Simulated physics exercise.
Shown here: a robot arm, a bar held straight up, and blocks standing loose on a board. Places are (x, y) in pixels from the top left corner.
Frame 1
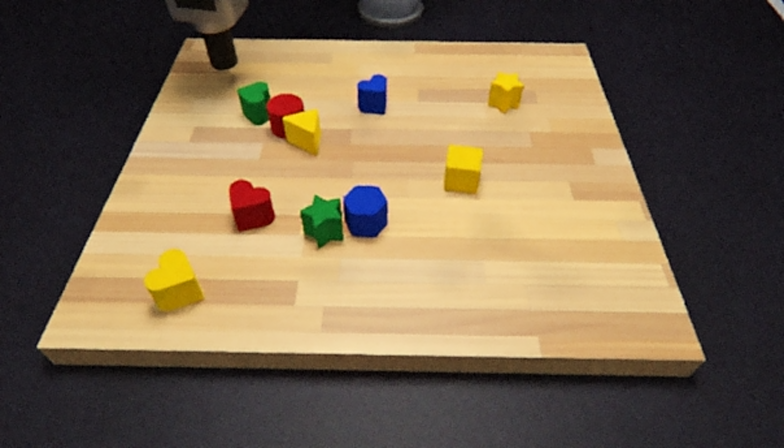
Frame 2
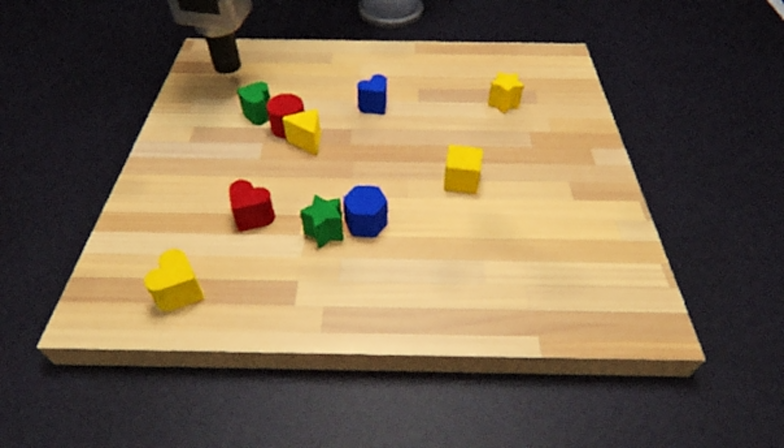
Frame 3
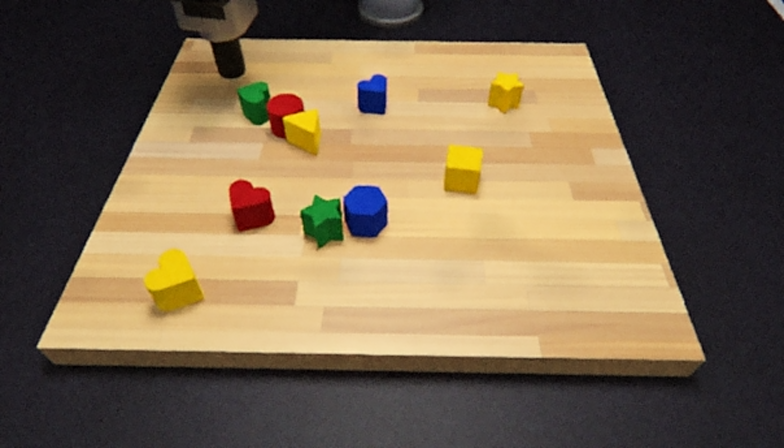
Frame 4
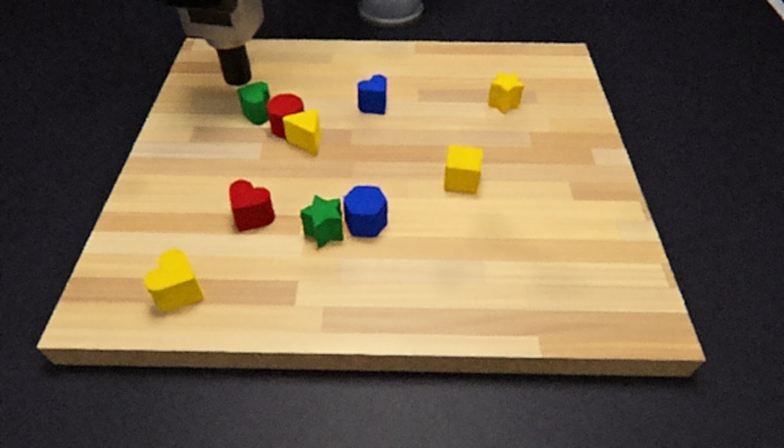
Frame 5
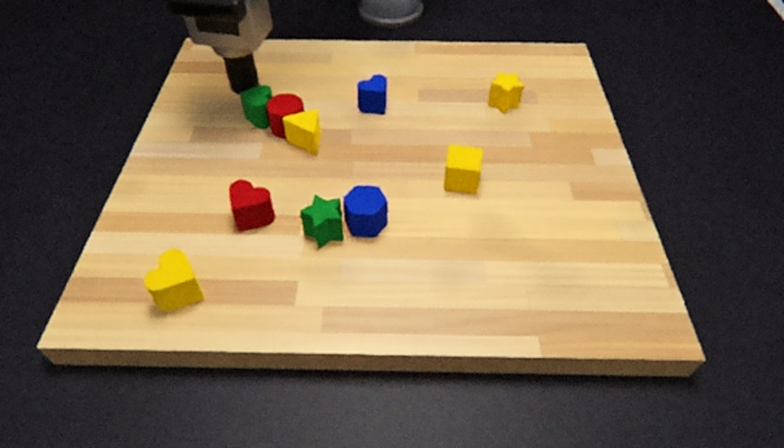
Robot arm moving its dark upright bar slowly toward a green block and nudging it slightly among colourful blocks on a wooden board.
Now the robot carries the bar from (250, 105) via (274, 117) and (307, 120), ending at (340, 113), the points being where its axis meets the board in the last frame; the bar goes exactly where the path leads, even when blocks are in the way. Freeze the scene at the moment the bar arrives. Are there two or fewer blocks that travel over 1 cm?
Going by the path, no.
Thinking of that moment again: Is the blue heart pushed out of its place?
That would be a no.
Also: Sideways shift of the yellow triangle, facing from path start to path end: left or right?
It moves right.
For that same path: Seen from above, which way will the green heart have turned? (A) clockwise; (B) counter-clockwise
A
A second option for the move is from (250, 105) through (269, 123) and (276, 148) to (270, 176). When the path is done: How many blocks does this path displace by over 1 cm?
Once the path ends, three or more blocks will have shifted.
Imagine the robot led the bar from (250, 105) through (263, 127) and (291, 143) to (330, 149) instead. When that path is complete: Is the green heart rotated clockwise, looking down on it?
Final answer: Yes.
The first path, step by step. One third of the way, bar (271, 100); green heart (277, 109); red circular block (305, 115); yellow triangle (324, 130), turned 15° anticlockwise.
Two thirds of the way, bar (305, 103); green heart (288, 115), turned 30° clockwise; red circular block (318, 123); yellow triangle (338, 138), turned 15° anticlockwise.
At the end, bar (338, 96); green heart (288, 115), turned 30° clockwise; red circular block (318, 123); yellow triangle (338, 138), turned 15° anticlockwise; blue heart still.
